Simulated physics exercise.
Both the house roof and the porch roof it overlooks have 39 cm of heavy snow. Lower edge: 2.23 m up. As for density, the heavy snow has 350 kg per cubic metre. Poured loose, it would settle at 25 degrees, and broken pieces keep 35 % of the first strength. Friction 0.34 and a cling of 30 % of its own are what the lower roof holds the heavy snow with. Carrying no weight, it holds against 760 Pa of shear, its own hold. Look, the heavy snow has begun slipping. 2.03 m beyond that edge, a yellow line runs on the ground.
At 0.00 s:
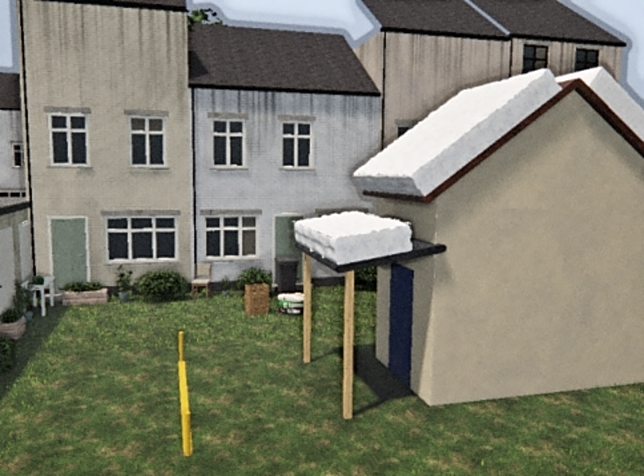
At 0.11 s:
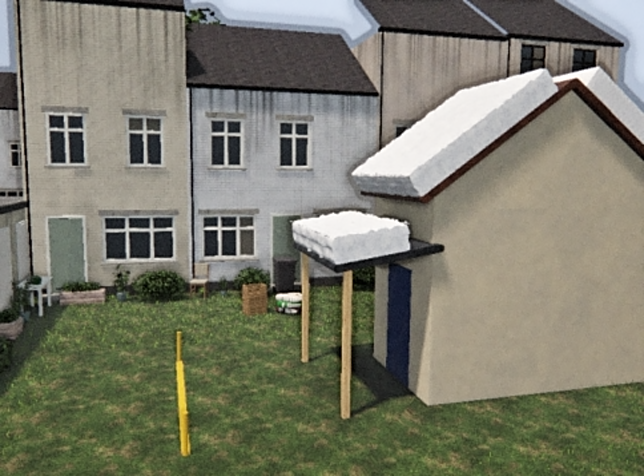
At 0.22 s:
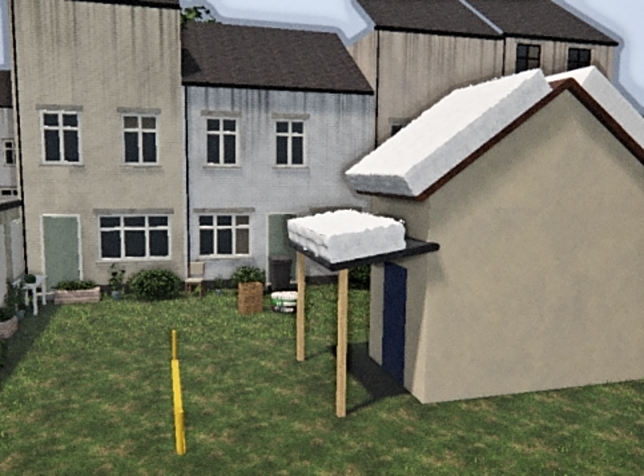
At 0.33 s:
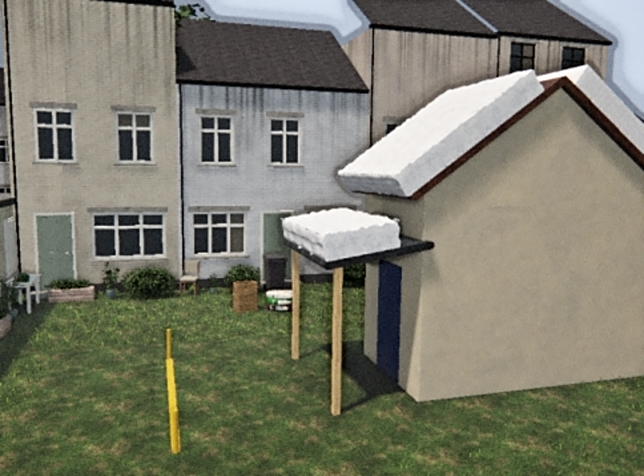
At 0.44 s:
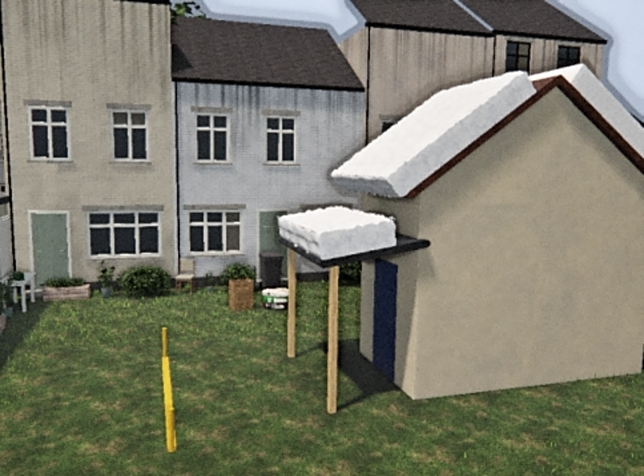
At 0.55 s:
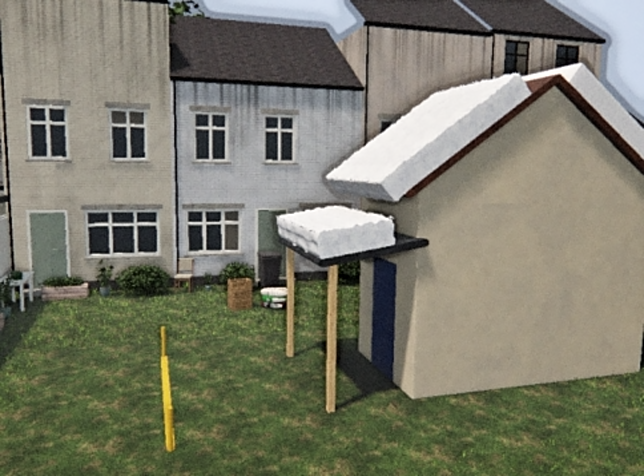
A beige outbuilding with a blue door and thick white snow on its pitched roof stands at the right of a grassy yard, seen from slightly above. Terraced houses with dark roofs line the back, a snow-topped canopy on wooden posts adjoins the outbuilding, and a yellow post is at lower left. The view drifts slightly rightward while the roof snow slides a little down the left slope in one piece.
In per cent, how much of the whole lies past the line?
2 per cent.
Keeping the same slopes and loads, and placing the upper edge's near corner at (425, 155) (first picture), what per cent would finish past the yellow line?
Share past the line: About 30 %.
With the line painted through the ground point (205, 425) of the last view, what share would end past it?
Estimate: Close to 9 in a hundred.
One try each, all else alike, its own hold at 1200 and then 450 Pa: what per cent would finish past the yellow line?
The answers, in order, are 0 % and 12 %.
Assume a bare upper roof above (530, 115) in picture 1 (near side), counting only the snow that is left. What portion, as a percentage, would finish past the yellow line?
0 %.
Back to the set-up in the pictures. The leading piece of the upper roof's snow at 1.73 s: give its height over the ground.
Height: Approx. 2.6 m.
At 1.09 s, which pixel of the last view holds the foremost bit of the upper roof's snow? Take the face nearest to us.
Look roughly at (358, 209).
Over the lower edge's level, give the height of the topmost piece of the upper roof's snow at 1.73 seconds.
At that moment it reaches around 1.7 m above the edge.
By 1.09 s, none is below the lower edge and 0 % is past the line.
By 1.73 s, none is below the lower edge and 0 % is past the line.
By 2.36 s, 21 % is below the lower edge and 0 % is past the line.
By 3.00 s, 47 % is below the lower edge and 1 % is past the line.
By 5.40 s, at the end, 62 % is below the lower edge and 2 % is past the line.
